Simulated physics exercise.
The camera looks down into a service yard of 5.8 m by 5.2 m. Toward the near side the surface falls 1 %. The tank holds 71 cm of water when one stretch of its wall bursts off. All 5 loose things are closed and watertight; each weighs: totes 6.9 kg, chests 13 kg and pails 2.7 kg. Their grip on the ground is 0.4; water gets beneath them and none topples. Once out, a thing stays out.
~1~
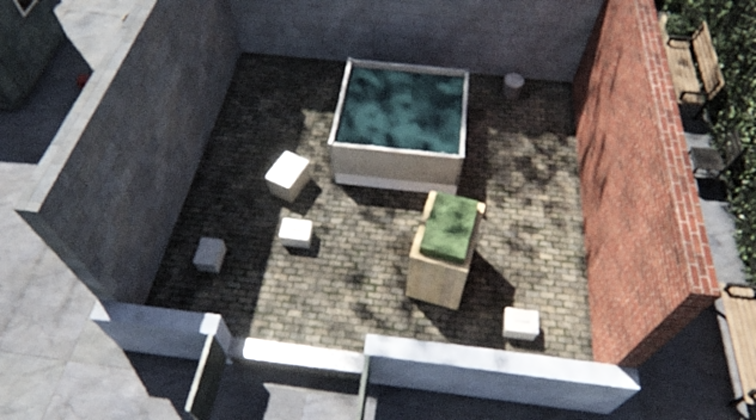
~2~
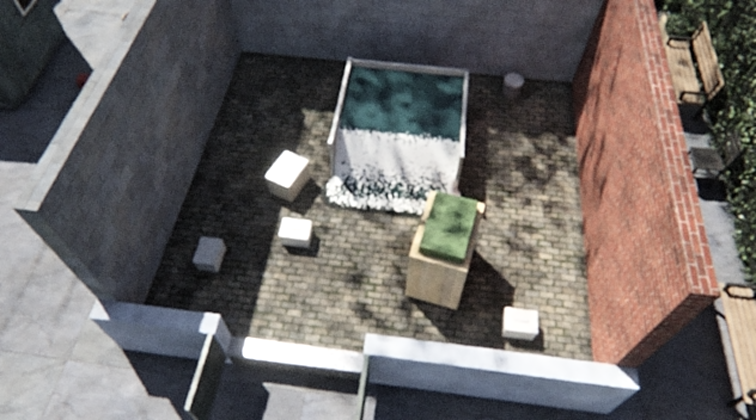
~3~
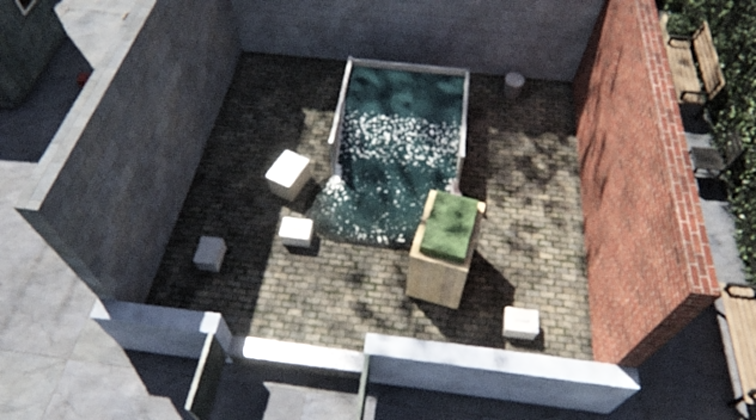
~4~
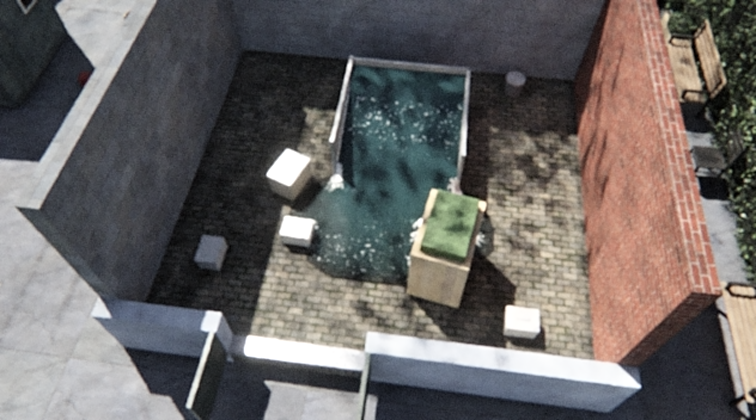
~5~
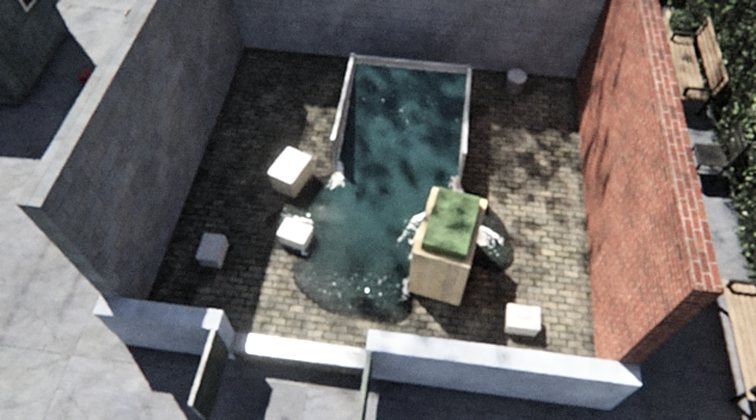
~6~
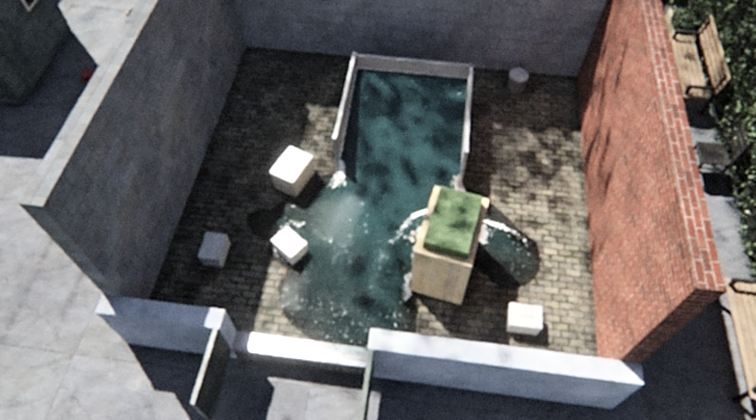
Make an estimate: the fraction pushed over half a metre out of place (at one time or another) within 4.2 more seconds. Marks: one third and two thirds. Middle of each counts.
The tally will land in the middle bracket.
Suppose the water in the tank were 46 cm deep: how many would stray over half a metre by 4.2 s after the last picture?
Under that setup the answer is 2.
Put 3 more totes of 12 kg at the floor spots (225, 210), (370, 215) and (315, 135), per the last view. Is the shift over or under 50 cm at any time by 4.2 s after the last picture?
Below, above, below.
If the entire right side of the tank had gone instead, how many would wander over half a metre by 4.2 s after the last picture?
3.
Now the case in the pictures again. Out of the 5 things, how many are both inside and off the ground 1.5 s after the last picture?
My tally comes to 1.
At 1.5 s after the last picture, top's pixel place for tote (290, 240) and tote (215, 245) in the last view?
(163, 294) and (183, 247), roughly.
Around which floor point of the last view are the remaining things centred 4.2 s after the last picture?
It sits at about (374, 160).
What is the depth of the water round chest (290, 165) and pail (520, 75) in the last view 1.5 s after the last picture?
First about 1 cm, second about 0 cm.
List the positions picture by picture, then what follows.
In the first frame, a tote at (296, 229), on the bottom; a tote at (522, 320) rests on the ground; 3.1 m2 under water; 0 of 5 have shifted.
In the second frame, a tote at (295, 228) rests on the ground; a tote at (521, 320) rests on the ground; 4.1 m2 under water; 0 of 5 have shifted.
In the third frame, a tote at (296, 228), on the bottom; a tote at (522, 320) rests on the ground; 5.5 m2 under water; 0 of 5 have shifted.
In the fourth frame, a tote at (297, 227) rests on the ground; a tote at (523, 319), on the bottom; water covers 6.7 m2; 0 of 5 have shifted.
In the fifth frame, a tote at (295, 230), on the bottom, 10 cm from its start; a tote at (524, 316), on the bottom; water covers 7.9 m2; 1 of 5 have shifted.
In the sixth frame, a tote at (289, 242), on the bottom, 32 cm from its start; a tote at (526, 315), on the bottom; water covers 9.5 m2; 1 of 5 have shifted.
Then, 0.4 s after the last picture 1 of 5 are over 50 cm from their spots; 0 afloat.
Then, 1.5 s after the last picture 1 of 5 are over 50 cm from their spots; 1 afloat.
Then, 2.8 s after the last picture 3 of 5 are over 50 cm from their spots; 2 afloat.
Then, 4.2 s after the last picture 3 of 5 are over 50 cm from their spots, and 3 have been at some point; 1 afloat.
